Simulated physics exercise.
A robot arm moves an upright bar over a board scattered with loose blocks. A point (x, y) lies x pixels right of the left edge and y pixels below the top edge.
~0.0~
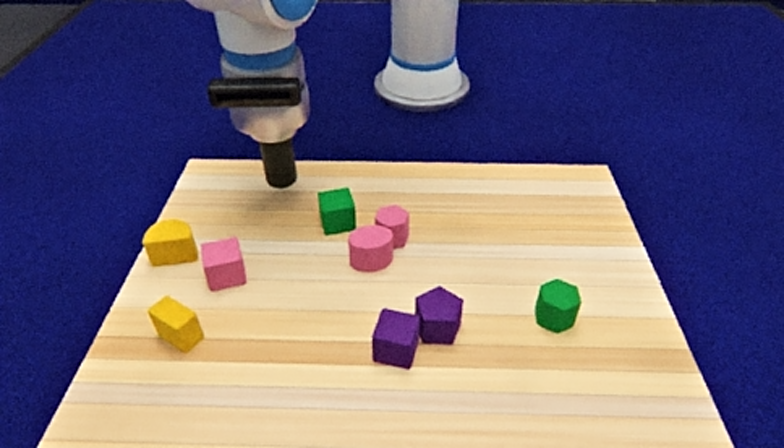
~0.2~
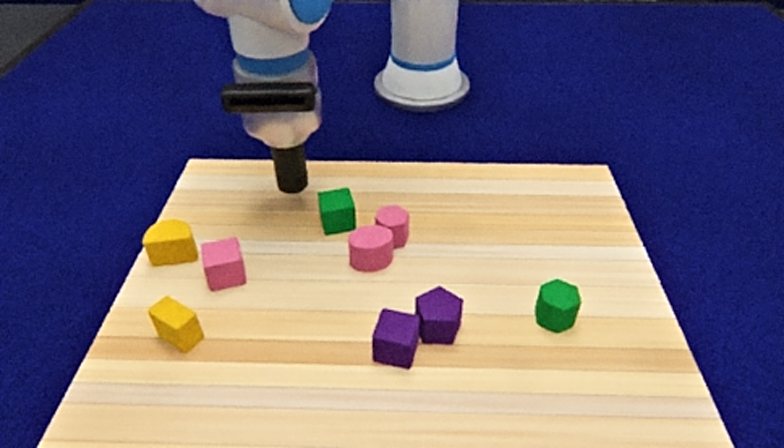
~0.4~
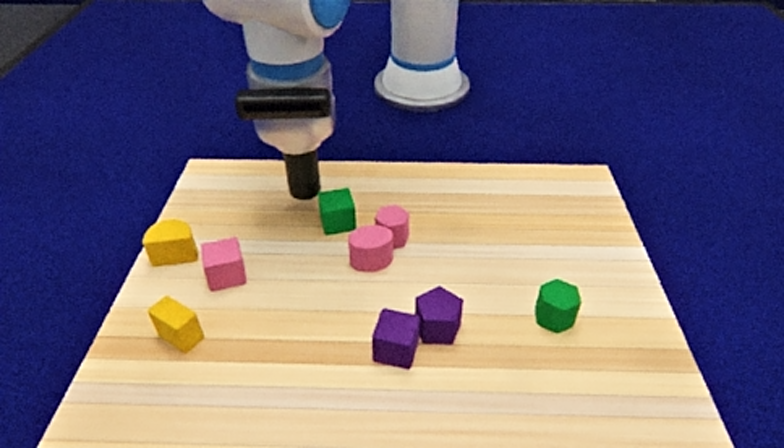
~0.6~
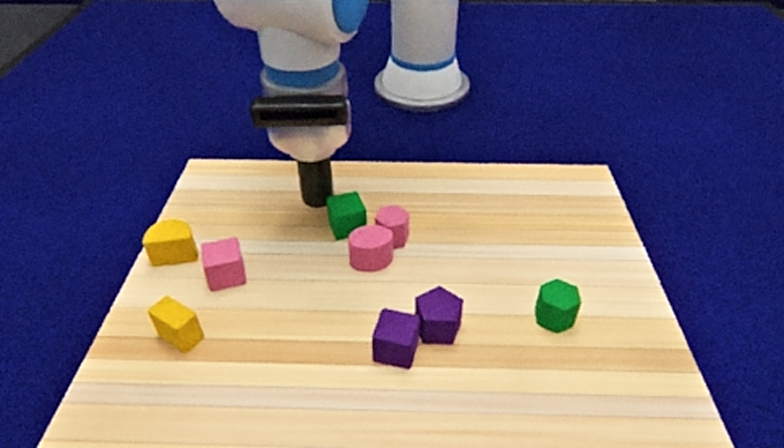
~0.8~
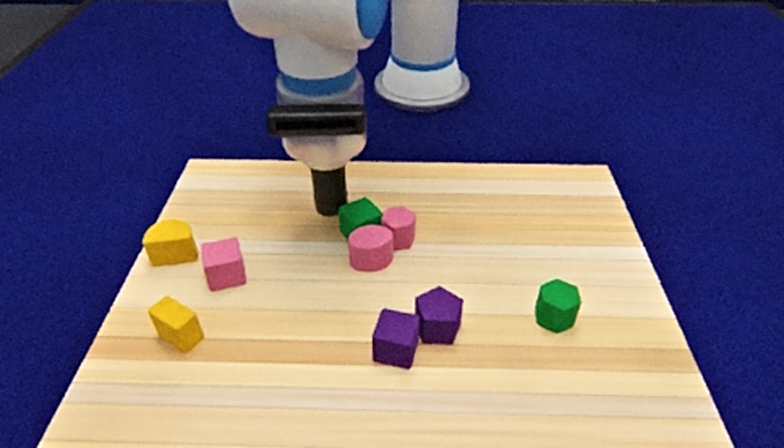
At the start, a robot arm holds a black upright bar near the back left of a wooden board scattered with yellow, pink, green and purple blocks. The bar moves slightly right and toward the viewer, then pushes the green square block rightward against the pink blocks, nudging the hexagonal one slightly right.
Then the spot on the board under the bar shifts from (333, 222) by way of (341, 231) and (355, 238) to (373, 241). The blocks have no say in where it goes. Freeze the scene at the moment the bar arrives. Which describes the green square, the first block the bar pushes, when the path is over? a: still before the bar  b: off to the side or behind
Correct choice: A.
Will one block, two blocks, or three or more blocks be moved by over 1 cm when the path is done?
My guess is at least three.
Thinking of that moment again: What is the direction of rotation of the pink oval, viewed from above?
Seen from above, its turn is clockwise.
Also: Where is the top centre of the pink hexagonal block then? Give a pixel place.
The point I'd pick in the picture is (440, 219).
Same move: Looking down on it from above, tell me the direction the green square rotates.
Twists anticlockwise.
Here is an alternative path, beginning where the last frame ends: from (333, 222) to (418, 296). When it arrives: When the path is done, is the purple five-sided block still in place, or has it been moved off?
Displaced, by a centimetre or more.
On the path given first. Halfway along, bar (347, 221); green square (379, 217), turned 40° anticlockwise; pink oval (380, 242), turned 20° clockwise; pink hexagonal block (413, 217).
At the end, bar (372, 226); green square (406, 221), turned 45° anticlockwise; pink oval (380, 242), turned 20° clockwise; pink hexagonal block (440, 219).
